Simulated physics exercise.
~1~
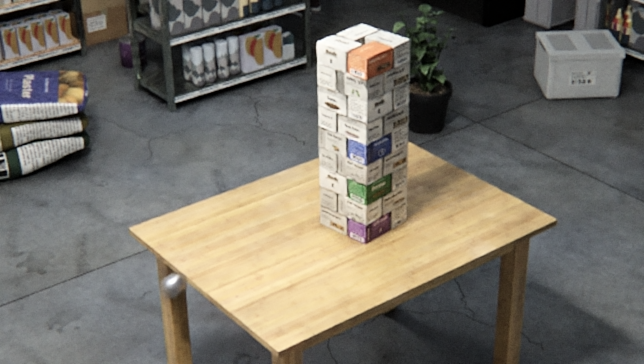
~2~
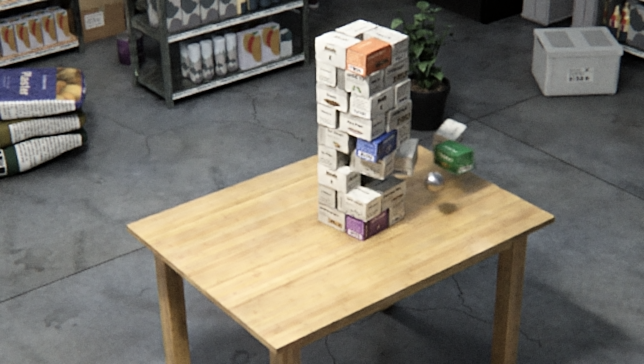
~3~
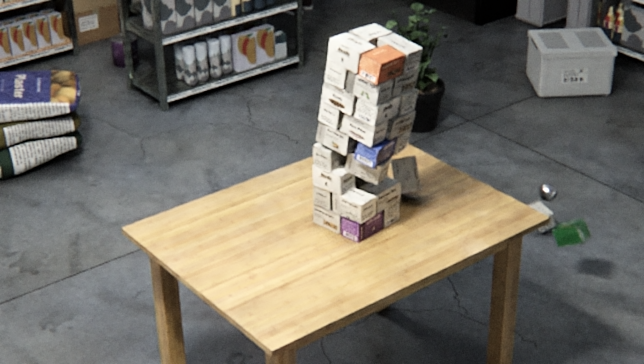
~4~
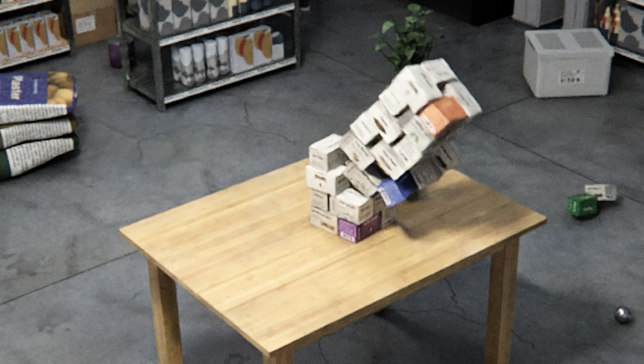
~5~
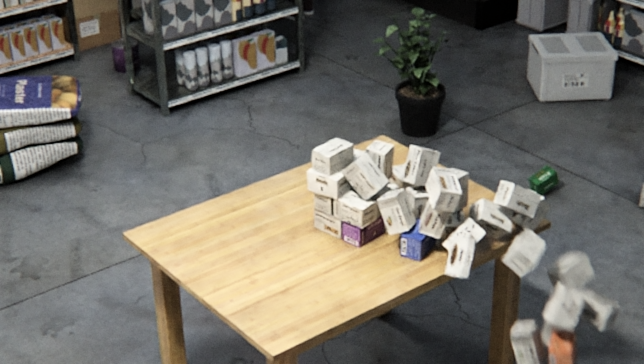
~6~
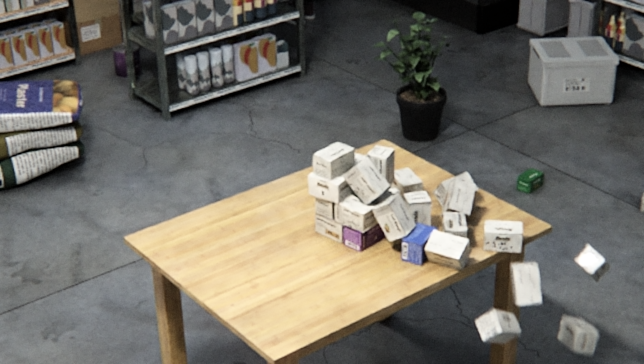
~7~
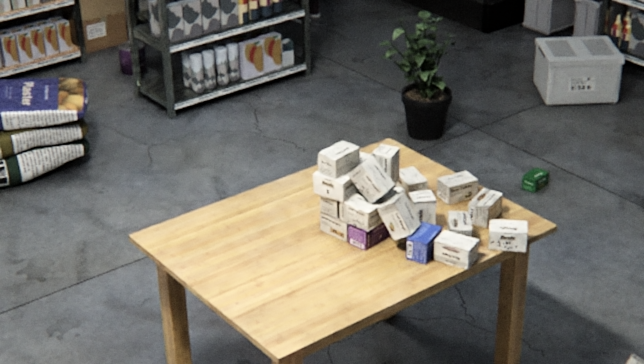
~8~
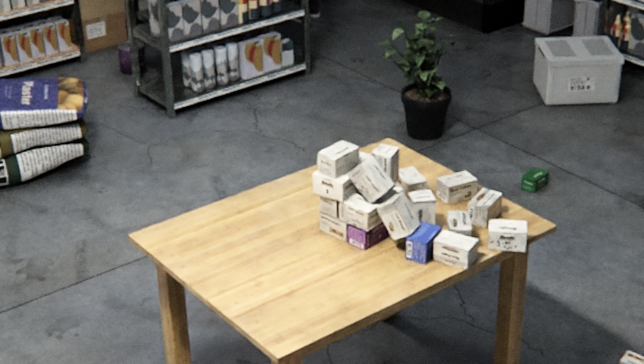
A stacked tower of tea packets topples rightward after a steel ball knocks out the green one.
